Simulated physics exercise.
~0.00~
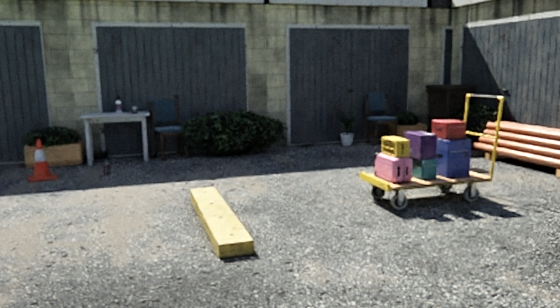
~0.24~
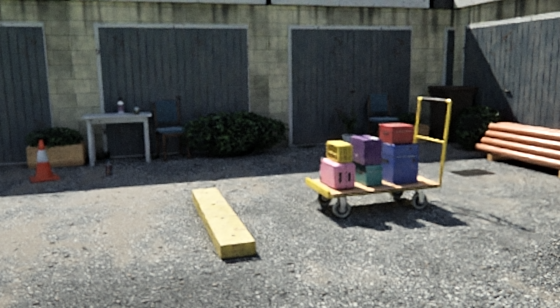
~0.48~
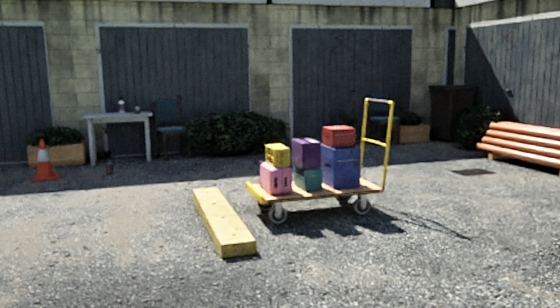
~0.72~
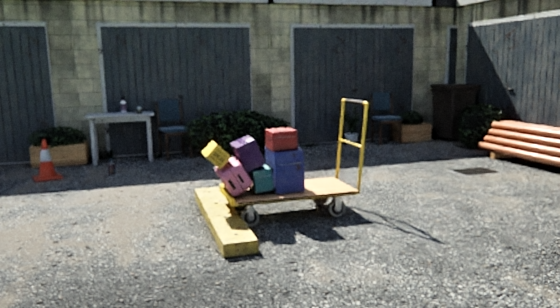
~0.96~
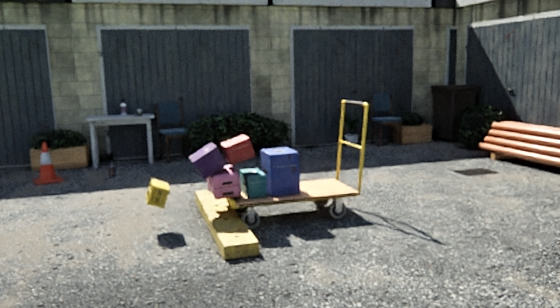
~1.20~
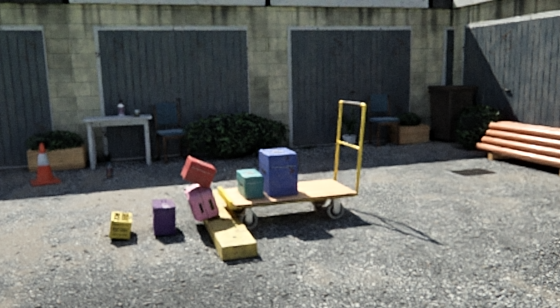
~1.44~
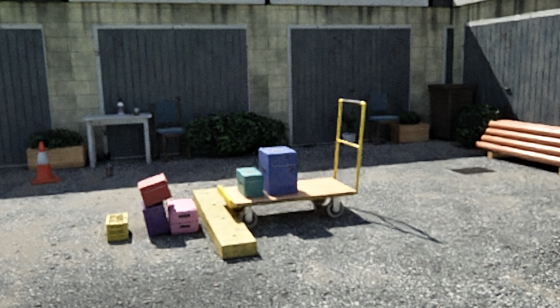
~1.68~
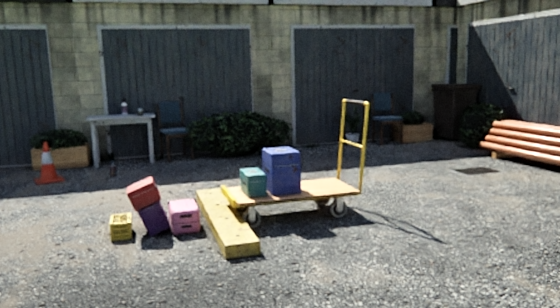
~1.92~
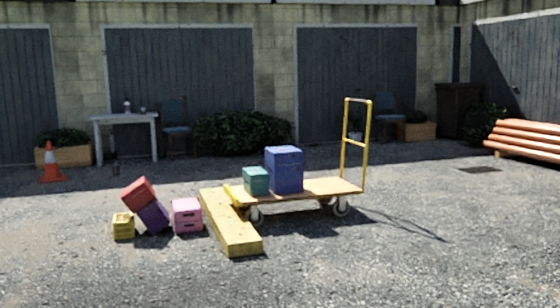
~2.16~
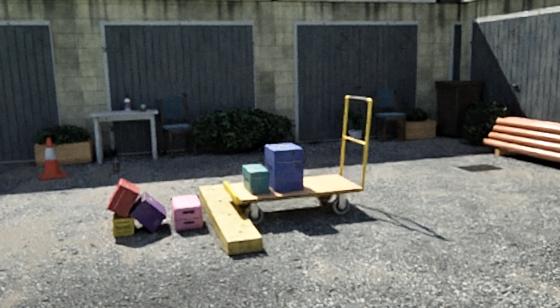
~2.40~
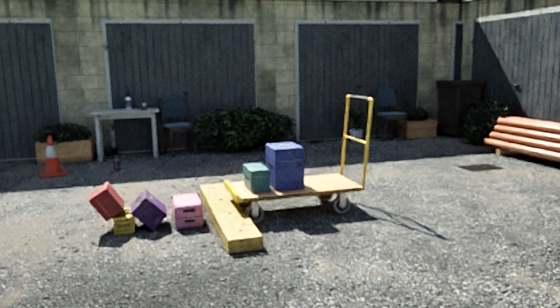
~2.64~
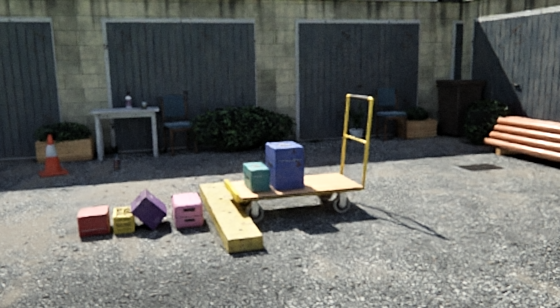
The video shows a yellow trolley stacked with colourful boxes rolling left across a yard until it stops abruptly at a yellow kerb. Yellow, purple, pink and red boxes tumble over the front, the red one finally rolling to the far left, while teal and blue boxes stay aboard.
